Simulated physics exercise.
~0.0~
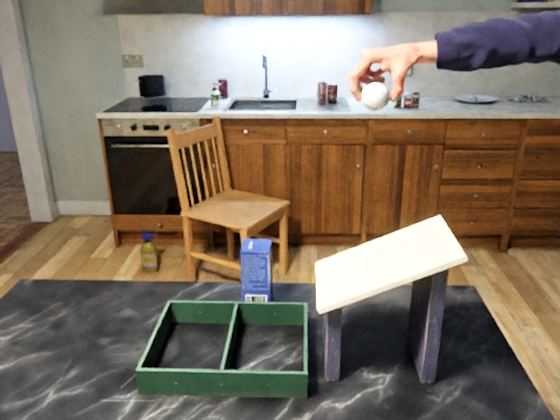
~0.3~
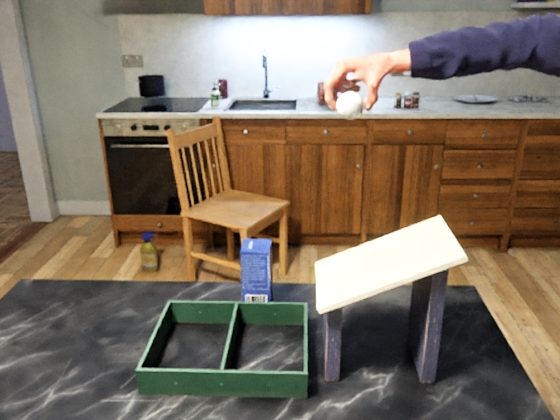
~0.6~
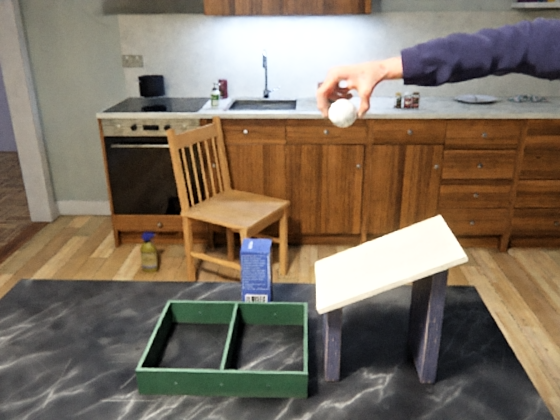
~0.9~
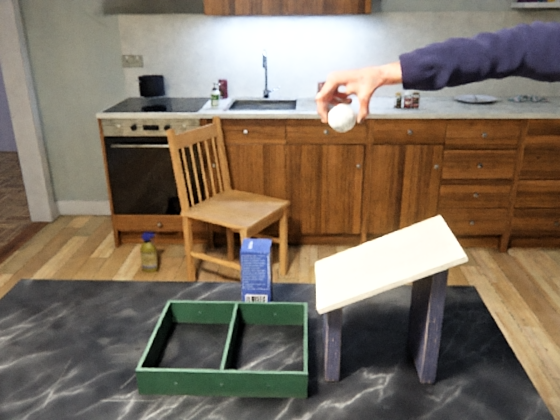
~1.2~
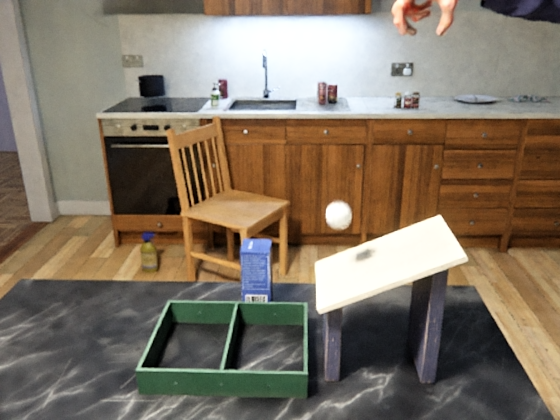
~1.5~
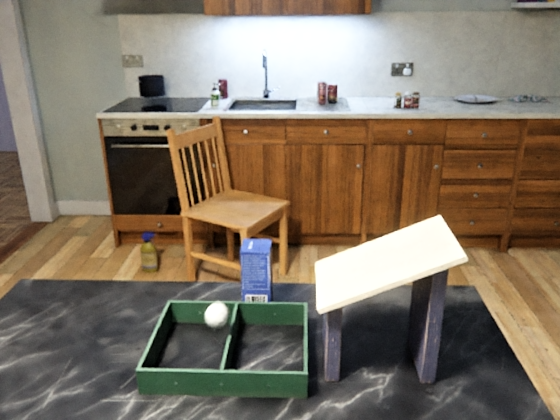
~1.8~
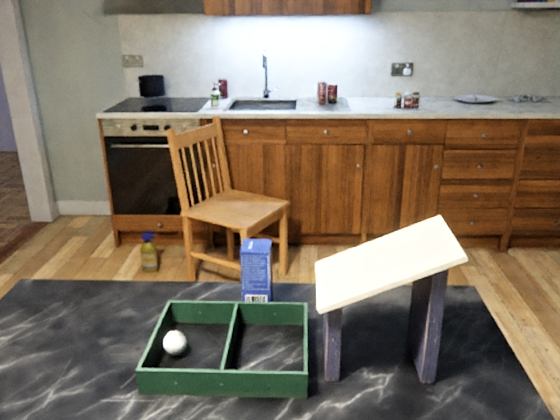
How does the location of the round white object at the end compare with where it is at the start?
At the start it is held in a hand up above the slanted board, and at the end it sits lower and to the left, in the left bay of the green tray.
